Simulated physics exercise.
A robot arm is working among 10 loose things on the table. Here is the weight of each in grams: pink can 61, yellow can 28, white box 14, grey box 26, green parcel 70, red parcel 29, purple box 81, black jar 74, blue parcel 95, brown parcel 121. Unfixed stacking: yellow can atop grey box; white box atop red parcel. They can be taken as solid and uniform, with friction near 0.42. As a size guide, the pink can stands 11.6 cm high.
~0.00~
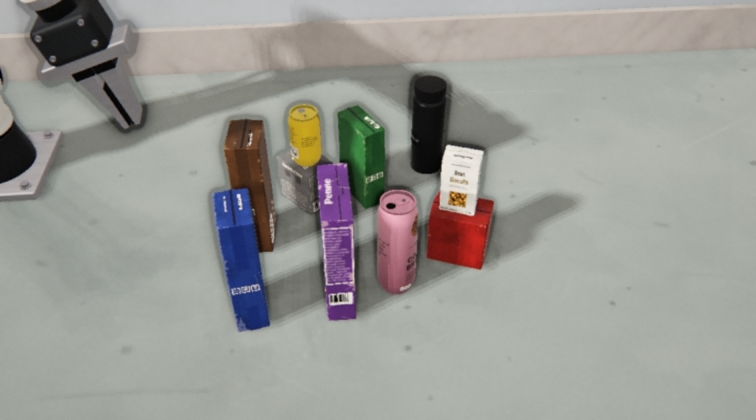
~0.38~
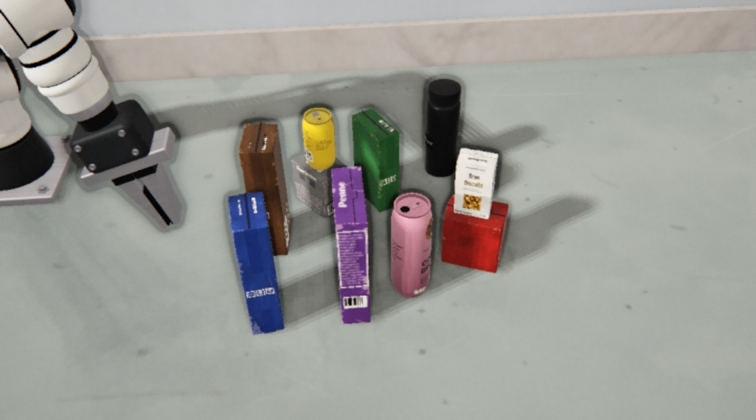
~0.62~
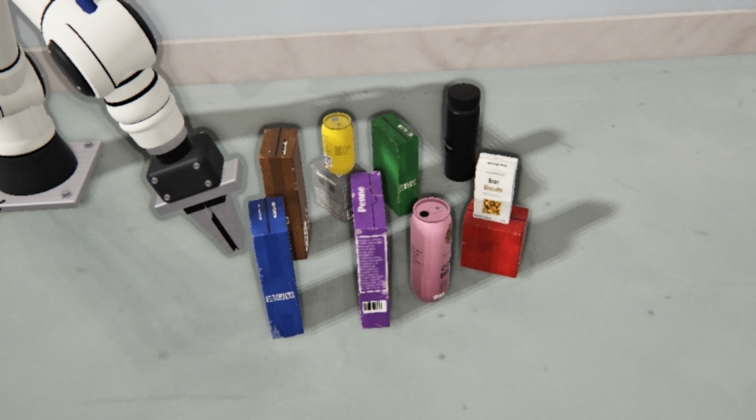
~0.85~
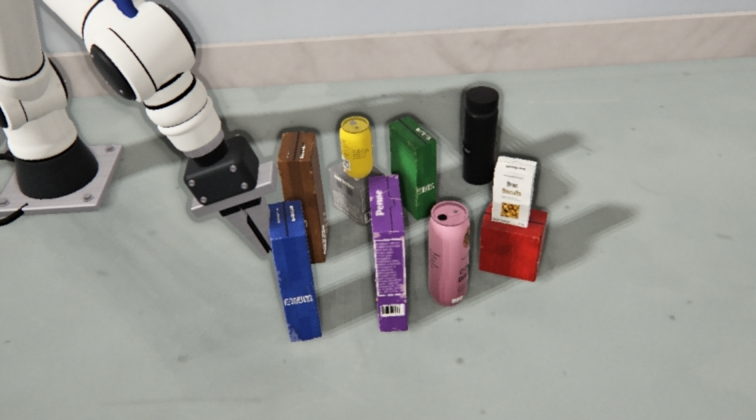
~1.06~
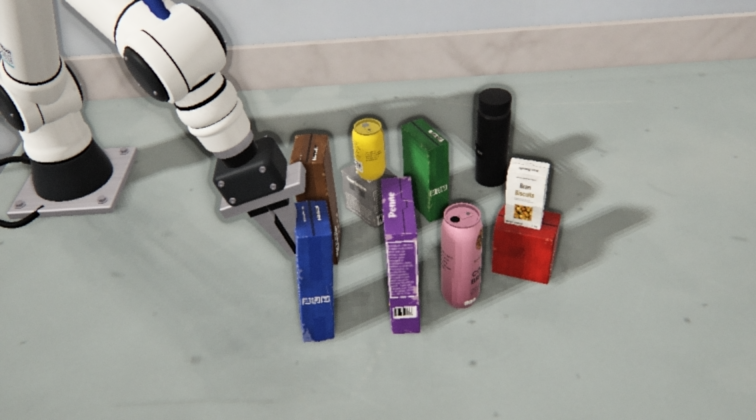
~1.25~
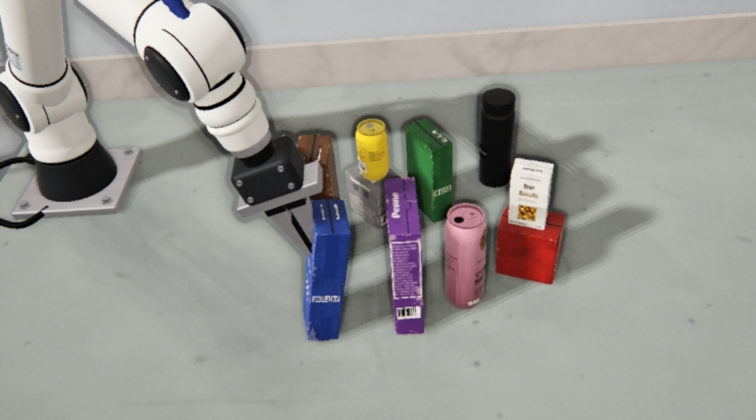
A white and black robot arm stands at the left of a pale grey-green table, seen from above at an angle. To its right cluster brown, blue, purple, green and red boxes, a yellow can on a grey box, a pink can, a black jar and a white box atop the red one. As the view shifts left, the arm's gripper moves right among the boxes, and the blue one tilts slightly.
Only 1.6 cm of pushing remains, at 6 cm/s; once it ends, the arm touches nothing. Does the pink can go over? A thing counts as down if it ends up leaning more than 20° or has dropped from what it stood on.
Looks like it flops over.
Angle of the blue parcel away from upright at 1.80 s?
About 40°.
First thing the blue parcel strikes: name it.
The purple box.
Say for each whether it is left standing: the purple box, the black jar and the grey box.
Purple box over, black jar upright, grey box standing.
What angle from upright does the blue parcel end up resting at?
Close to 70 degrees off vertical in the end.
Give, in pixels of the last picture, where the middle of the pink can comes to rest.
Close to (551, 349).
By 1.50 s, tilt blue parcel 20°.
By 1.80 s, purple box and blue parcel touch at 1.54 s; pink can and purple box touch at 1.71 s; tilt blue parcel 43°, purple box 20°, pink can 10°.
By 2.25 s, white box and purple box touch at 1.93 s; red parcel and pink can touch at 1.93 s; tilt pink can 90°, blue parcel 66°, purple box 54°.
In the end blue parcel, purple box and pink can are over (lying or leaning past 20°); 7 still stand.
